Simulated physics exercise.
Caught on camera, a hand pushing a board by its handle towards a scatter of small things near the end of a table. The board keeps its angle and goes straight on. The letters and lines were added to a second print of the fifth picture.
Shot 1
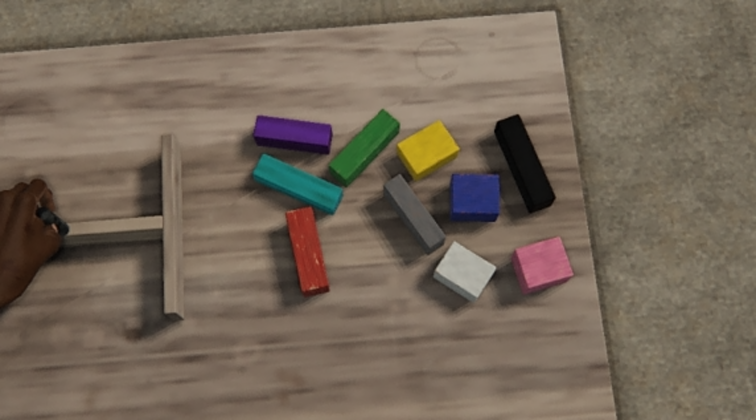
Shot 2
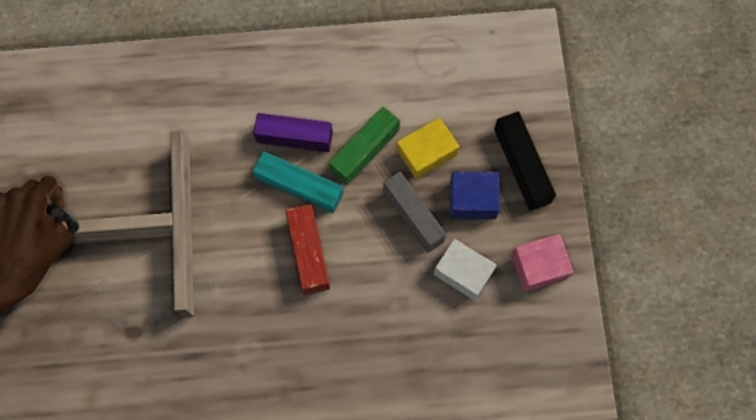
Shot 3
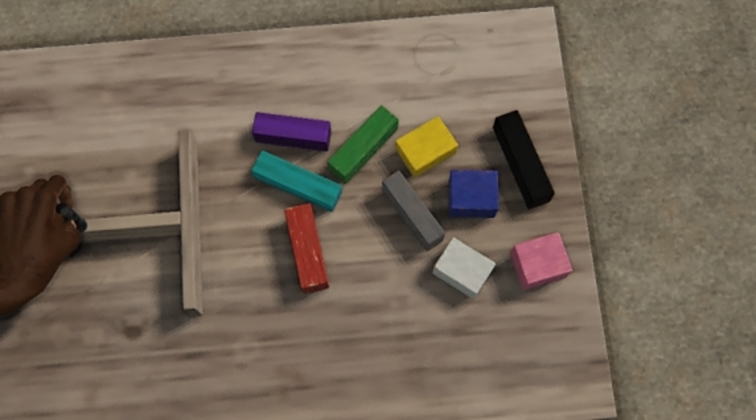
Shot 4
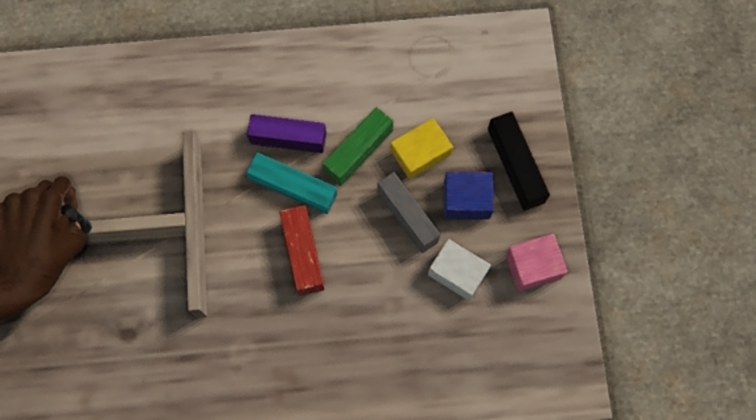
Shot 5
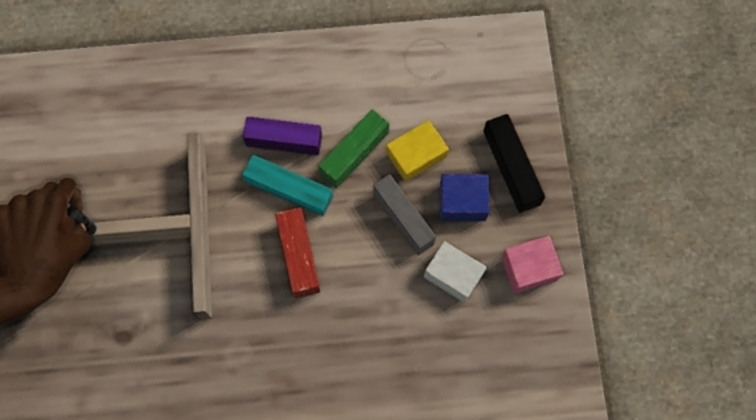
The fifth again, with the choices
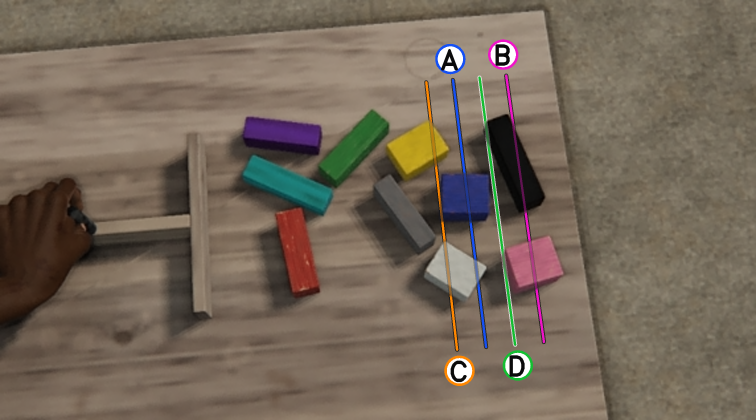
On a wooden table, a hand at the left grips the handle of a T-shaped board, with colourful blocks and bars scattered to its right. The hand slides the board slowly rightward, narrowing the gap to the purple, turquoise and red bars, while the view shifts slightly and the pieces stay untouched.
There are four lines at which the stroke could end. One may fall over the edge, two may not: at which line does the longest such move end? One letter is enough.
It can go as far as A.
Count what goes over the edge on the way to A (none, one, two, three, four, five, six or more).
By then, one.
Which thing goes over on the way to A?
The black stick goes over.
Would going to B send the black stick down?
Yes.
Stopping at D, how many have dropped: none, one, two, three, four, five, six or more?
In all, three.
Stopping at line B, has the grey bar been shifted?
Yes.
On the marked copy, A at (469, 208); B at (524, 203); C at (441, 210); D at (497, 206).
Taking A. A third of the way, board (294, 211); purple stick (333, 123); green bar (368, 151).
Two thirds of the way, board (391, 203); blue block (490, 191); purple stick (397, 92).
When it is over, board (467, 196); black stick over the edge; blue block (556, 166); one fallen.
As for the rest, B drops four; C is within the limit but short; D drops three.
